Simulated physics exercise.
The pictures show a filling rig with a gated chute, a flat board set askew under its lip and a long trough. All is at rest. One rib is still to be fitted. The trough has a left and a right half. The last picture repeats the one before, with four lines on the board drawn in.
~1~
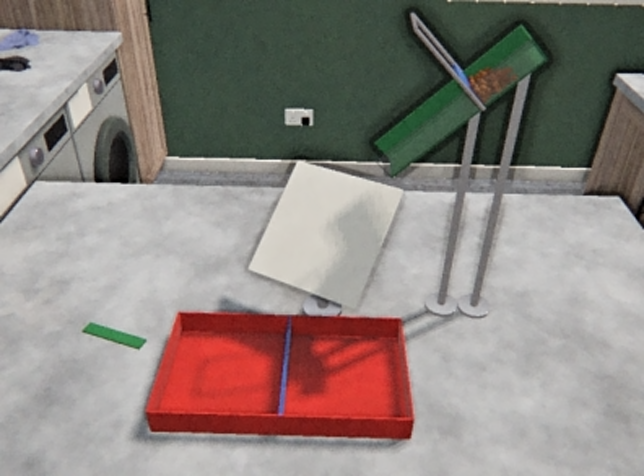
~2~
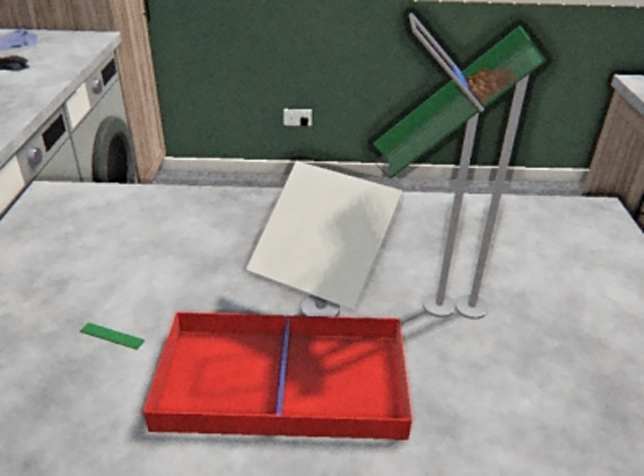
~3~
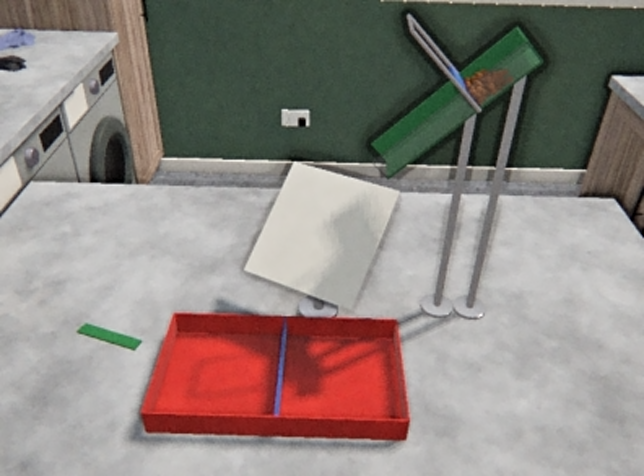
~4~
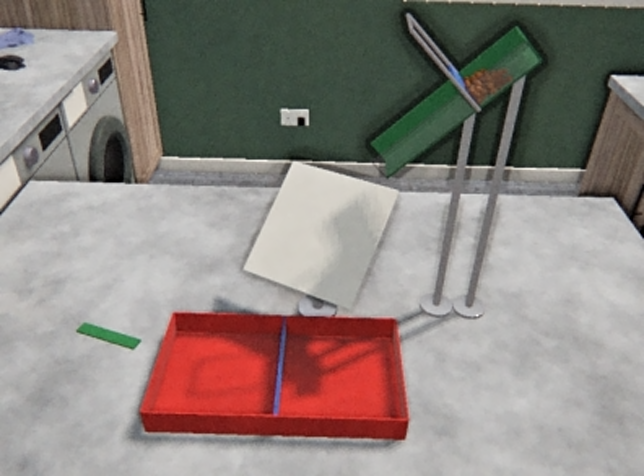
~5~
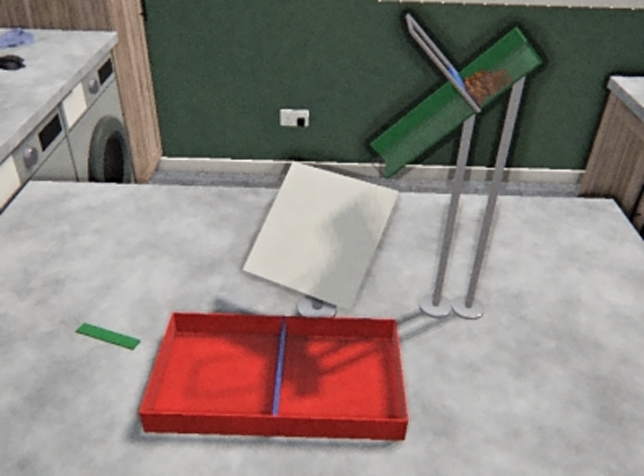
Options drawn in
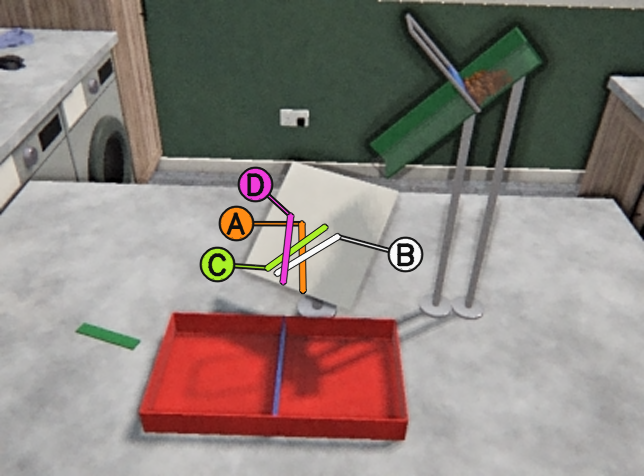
At first, a green chute on two thin grey posts slopes down to the left, holding brown pieces behind a raised gate, with a tilted pale board and a divided red trough below. The view shifts very slightly, but the objects stay still, and the gate remains shut.
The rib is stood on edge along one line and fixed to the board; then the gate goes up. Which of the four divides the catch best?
D is best.
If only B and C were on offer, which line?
That would be C.
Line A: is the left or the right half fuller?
Right.
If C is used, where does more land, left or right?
More lands on the left.
On the marked copy, line A from (301, 223) to (303, 290); line B from (337, 236) to (277, 273); line C from (324, 227) to (267, 268); line D from (290, 215) to (283, 281).
For line A, of what is caught, just a few in the left half, almost all in the right.
For line B, of what is caught, almost all in the left half, just a few in the right.
For line C, of what is caught, the larger part in the left half, roughly a quarter in the right.
For line D, of what is caught, roughly half in the left half, roughly half in the right.
